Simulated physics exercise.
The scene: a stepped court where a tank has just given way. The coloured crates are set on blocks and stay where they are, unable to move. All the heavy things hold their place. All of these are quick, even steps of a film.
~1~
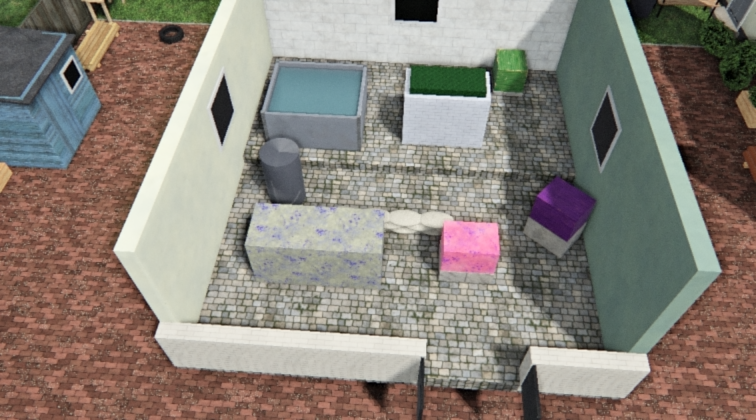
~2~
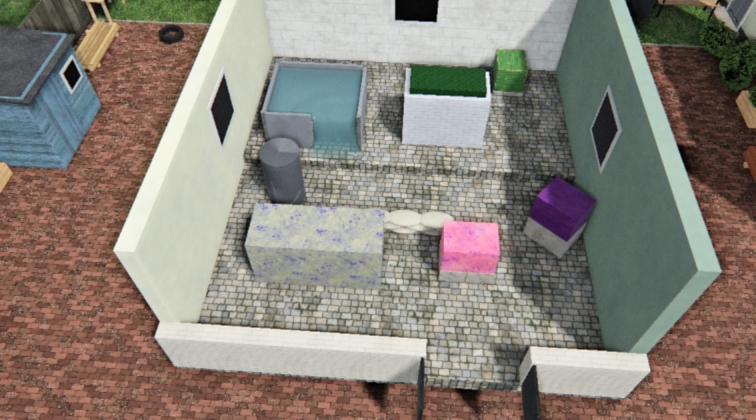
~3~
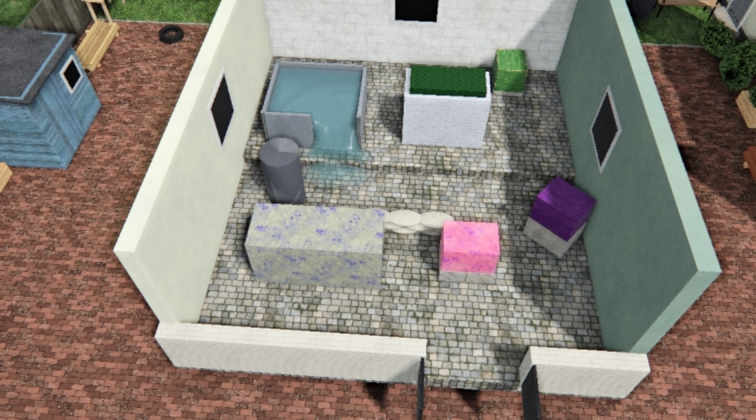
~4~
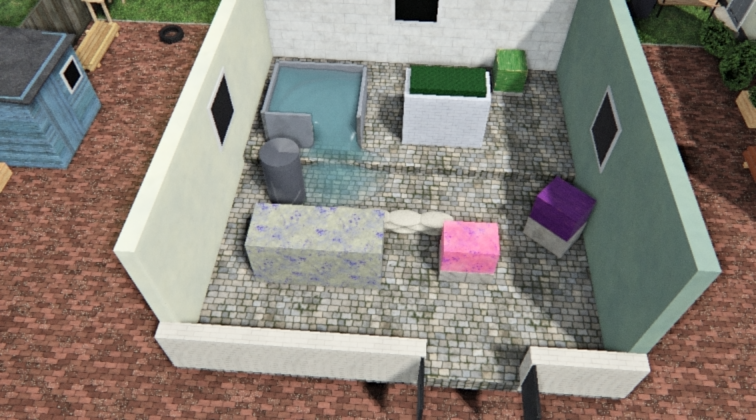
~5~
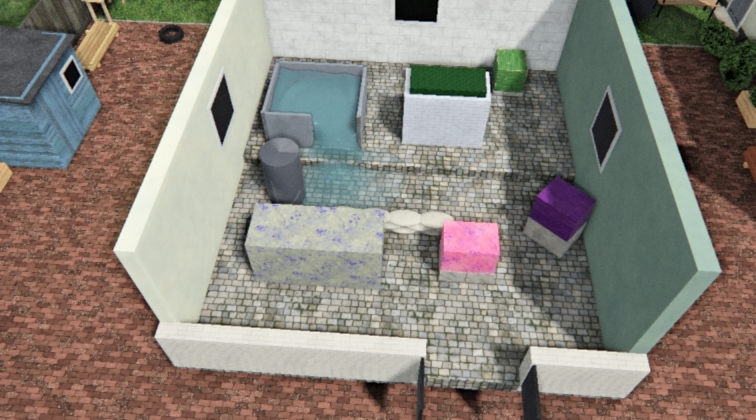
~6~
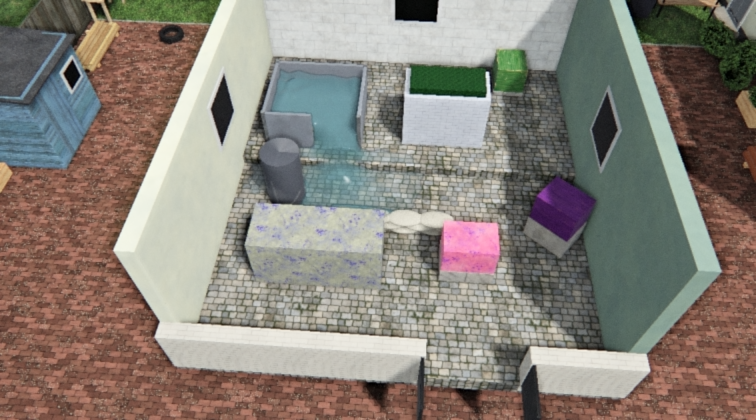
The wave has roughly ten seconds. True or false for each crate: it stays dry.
Pink crate: True, it stays dry; green crate: True, it stays dry; purple crate: True, it stays dry.
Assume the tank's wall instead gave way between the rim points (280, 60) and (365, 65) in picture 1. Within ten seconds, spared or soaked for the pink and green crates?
Result - pink crate stays clear, green crate gets flooded.
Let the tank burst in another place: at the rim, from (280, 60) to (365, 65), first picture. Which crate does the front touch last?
The pink crate comes last.
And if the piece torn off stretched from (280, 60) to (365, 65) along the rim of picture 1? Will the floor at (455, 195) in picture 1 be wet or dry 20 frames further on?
Logged for the spot: Never reached.
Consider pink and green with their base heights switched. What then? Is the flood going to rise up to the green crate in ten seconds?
Note: Green crate is left dry.
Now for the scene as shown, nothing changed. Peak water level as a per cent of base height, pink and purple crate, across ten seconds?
The first comes to 60 per cent and the second to 50 per cent.
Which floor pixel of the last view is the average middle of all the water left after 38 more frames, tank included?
At about (401, 215).
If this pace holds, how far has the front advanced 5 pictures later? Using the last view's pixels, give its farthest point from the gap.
Front's tip: Near (508, 228).
A moment on, water covers 20 % of the floor; the pink crate water round its plinth, the green crate not reached, the purple crate not reached.
Next, water covers 30 % of the floor; the pink crate water round its plinth, the green crate not reached, the purple crate water round its plinth.
Then, water covers 40 % of the floor; the pink crate water round its plinth, the green crate not reached, the purple crate water round its plinth.
Later, water covers 55 % of the floor; the pink crate water round its plinth, the green crate not reached, the purple crate water round its plinth.
In the end, water covers 55 % of the floor; the pink crate stayed above the water, the green crate stayed above the water, the purple crate stayed above the water.
